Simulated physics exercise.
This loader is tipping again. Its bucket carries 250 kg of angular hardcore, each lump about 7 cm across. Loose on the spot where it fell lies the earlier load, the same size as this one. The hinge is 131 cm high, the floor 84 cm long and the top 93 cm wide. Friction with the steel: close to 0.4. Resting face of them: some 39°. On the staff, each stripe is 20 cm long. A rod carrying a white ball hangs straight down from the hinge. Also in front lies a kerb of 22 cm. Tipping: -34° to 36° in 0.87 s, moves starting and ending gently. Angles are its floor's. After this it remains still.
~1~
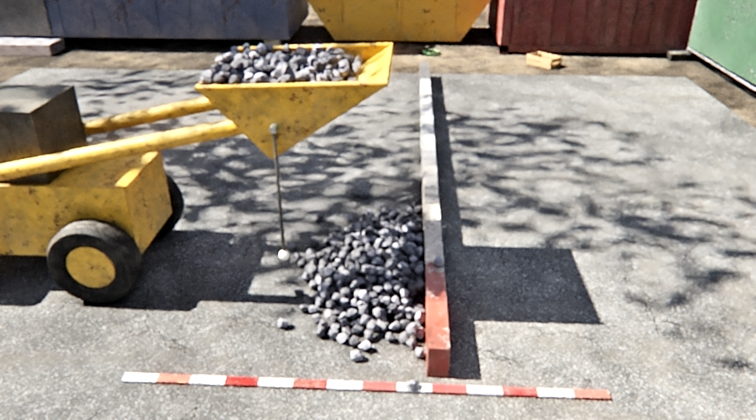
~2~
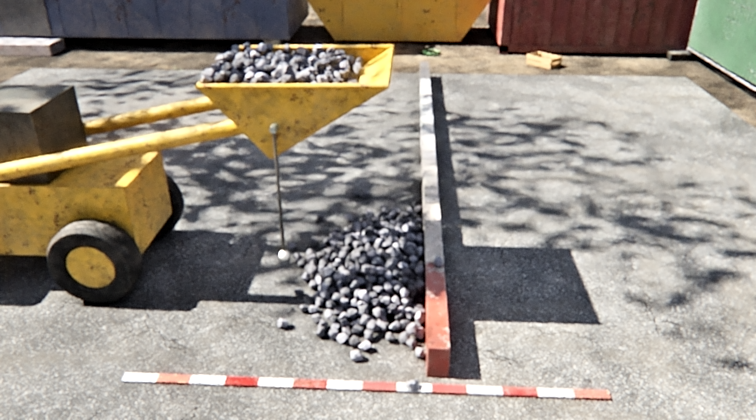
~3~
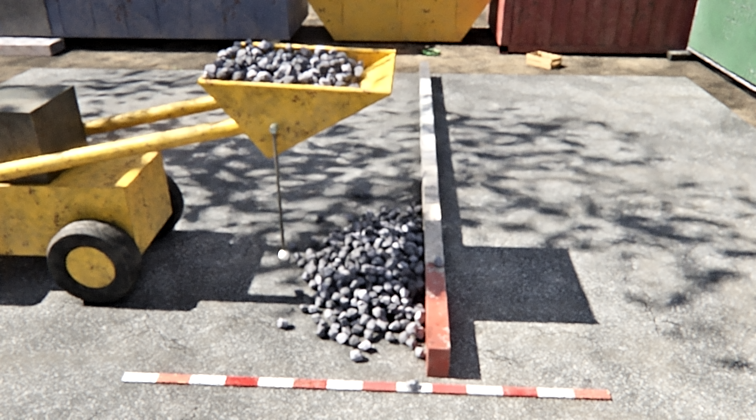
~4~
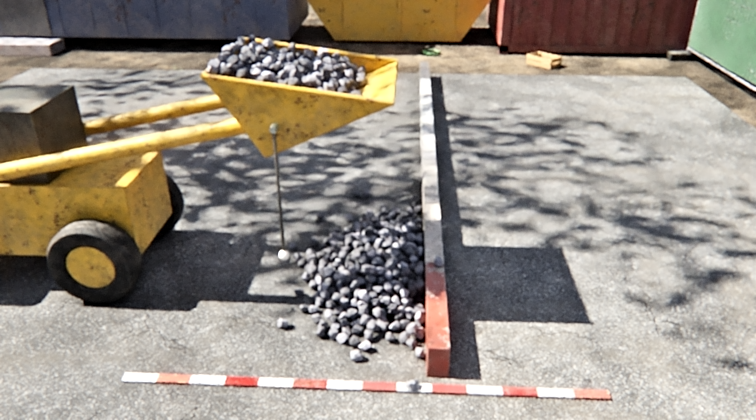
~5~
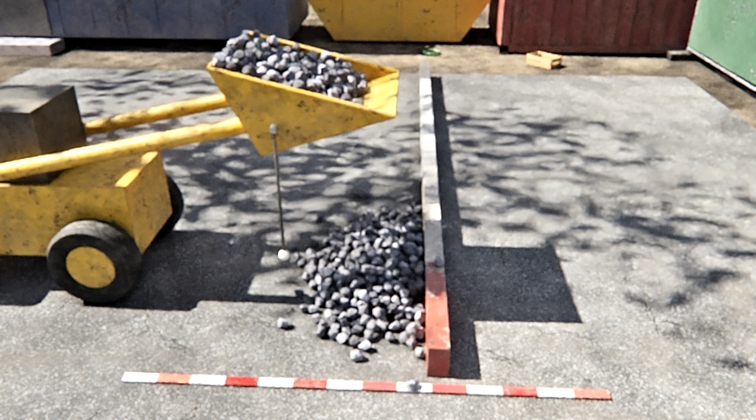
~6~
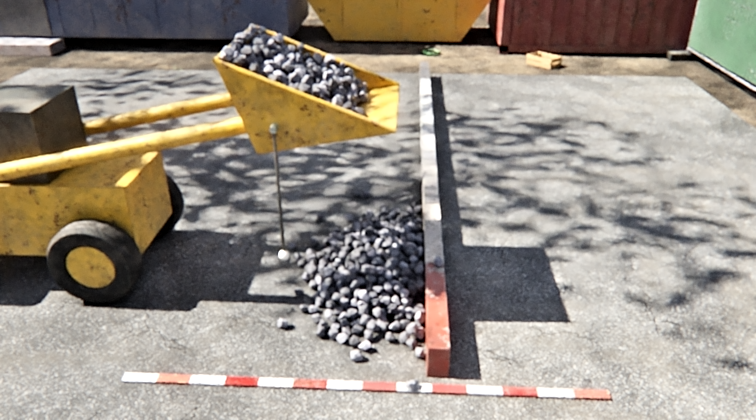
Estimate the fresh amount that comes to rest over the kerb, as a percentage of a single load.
About 29 per cent of a load.
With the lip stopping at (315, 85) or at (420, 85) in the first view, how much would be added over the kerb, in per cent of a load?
Roughly 0 per cent, then 70 per cent.
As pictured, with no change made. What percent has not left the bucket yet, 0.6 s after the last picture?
Reading: Near 85 % of the load.
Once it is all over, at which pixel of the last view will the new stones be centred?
They settle centred around (417, 252).
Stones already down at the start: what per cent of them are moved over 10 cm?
The answer is about 0 per cent.
Then, 0.3 s after the last picture the floor is at 25°; in per cent of one load, 100 in the bucket, 100 on this side of the kerb; the foremost stones are at (422, 266).
Then, 0.6 s after the last picture the floor is at 36°; in per cent of one load, 87 in the bucket, 113 on this side of the kerb; the foremost stones are at (422, 266).
Then, 1.0 s after the last picture the floor is at 36°; in per cent of one load, 34 in the bucket, 163 on this side of the kerb, 3 over the kerb; the foremost stones are at (467, 258).
Then, 3.5 s after the last picture the floor is at 36°; in per cent of one load, 0 in the bucket, 171 on this side of the kerb, 29 over the kerb; the foremost stones are at (566, 273). Net gain over the kerb, 29.
